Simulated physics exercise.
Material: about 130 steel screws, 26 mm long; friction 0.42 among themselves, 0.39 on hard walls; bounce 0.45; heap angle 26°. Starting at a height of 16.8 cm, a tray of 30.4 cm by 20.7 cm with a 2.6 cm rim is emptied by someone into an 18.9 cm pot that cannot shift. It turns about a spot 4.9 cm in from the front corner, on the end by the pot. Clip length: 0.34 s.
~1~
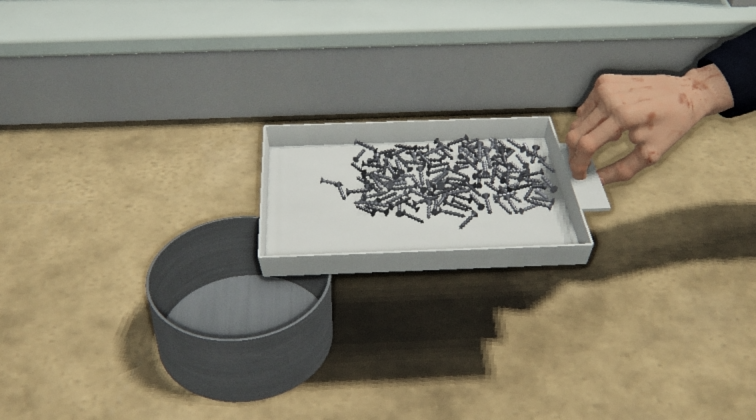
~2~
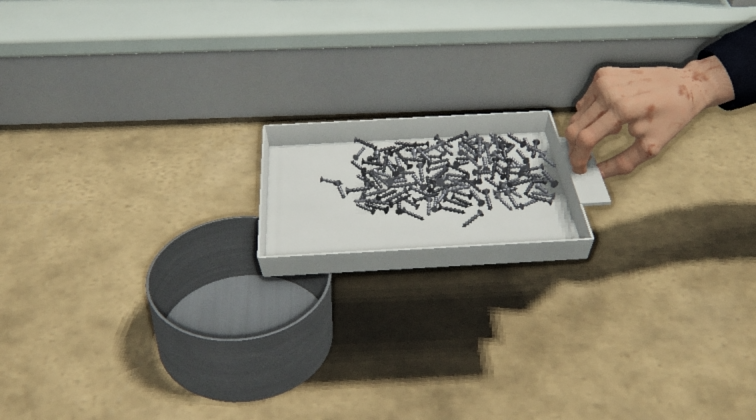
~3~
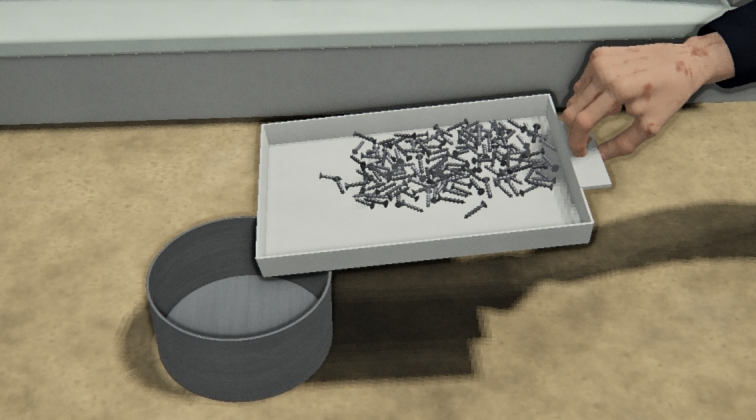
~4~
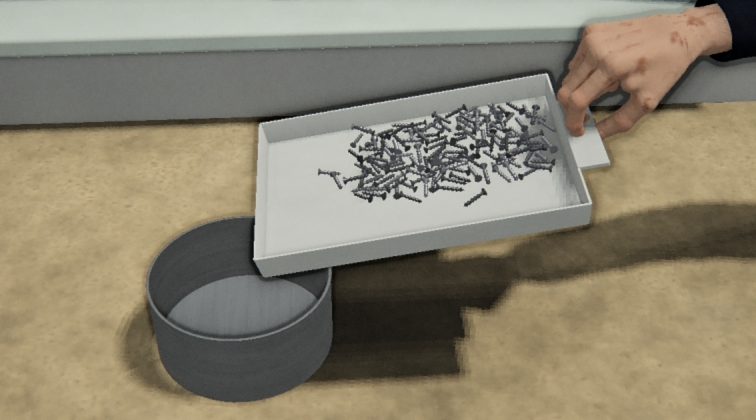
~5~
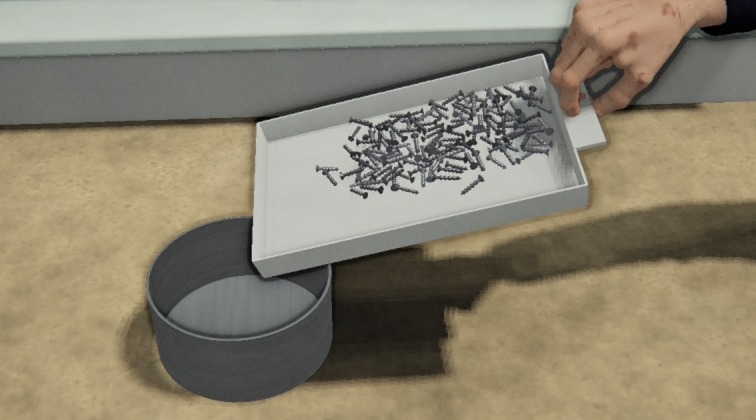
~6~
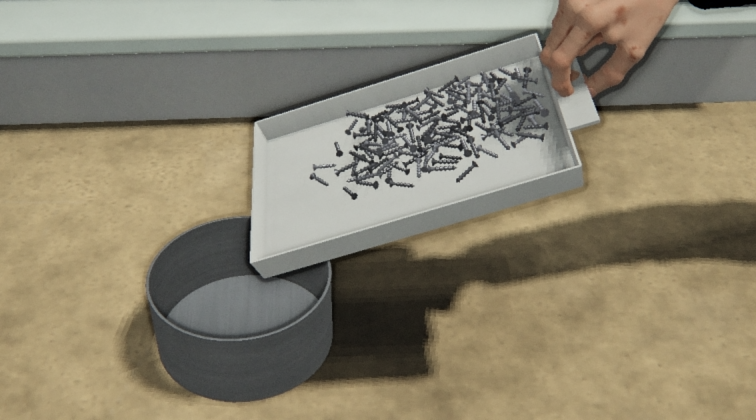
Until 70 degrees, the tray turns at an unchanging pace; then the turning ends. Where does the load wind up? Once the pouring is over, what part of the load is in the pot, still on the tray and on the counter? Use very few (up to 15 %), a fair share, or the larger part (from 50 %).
Pot: A fair share, tray: The larger part, counter: Very few.
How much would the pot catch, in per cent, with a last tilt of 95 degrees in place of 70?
In that case it comes to about 90 in a hundred.
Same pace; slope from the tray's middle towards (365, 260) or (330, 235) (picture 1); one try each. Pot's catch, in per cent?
Roughly 0 % for the first direction, roughly 15 % for the second.
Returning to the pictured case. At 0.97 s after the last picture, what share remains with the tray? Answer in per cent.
Roughly 80 percent of the load, I'd say.
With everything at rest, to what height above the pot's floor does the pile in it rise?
It stands at some 1.0 cm.
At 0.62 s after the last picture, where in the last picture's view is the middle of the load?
At about (254, 193).
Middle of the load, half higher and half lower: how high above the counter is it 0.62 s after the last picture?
About 20 centimetres.
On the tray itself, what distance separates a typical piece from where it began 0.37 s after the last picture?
Displacement on the tray: About 10 cm.
Then, 0.37 s after the last picture, tilt 44 degrees; the tray holds 100 %, the pot 0 %.
Then, 0.62 s after the last picture, tilt 60 degrees; the tray holds 90 %, the pot 5 %.
Then, 0.97 s after the last picture, tilt 70 degrees; the tray holds 80 %, the pot 20 %.
In the end, pot 25 %, tray 75 %, counter 0 %.
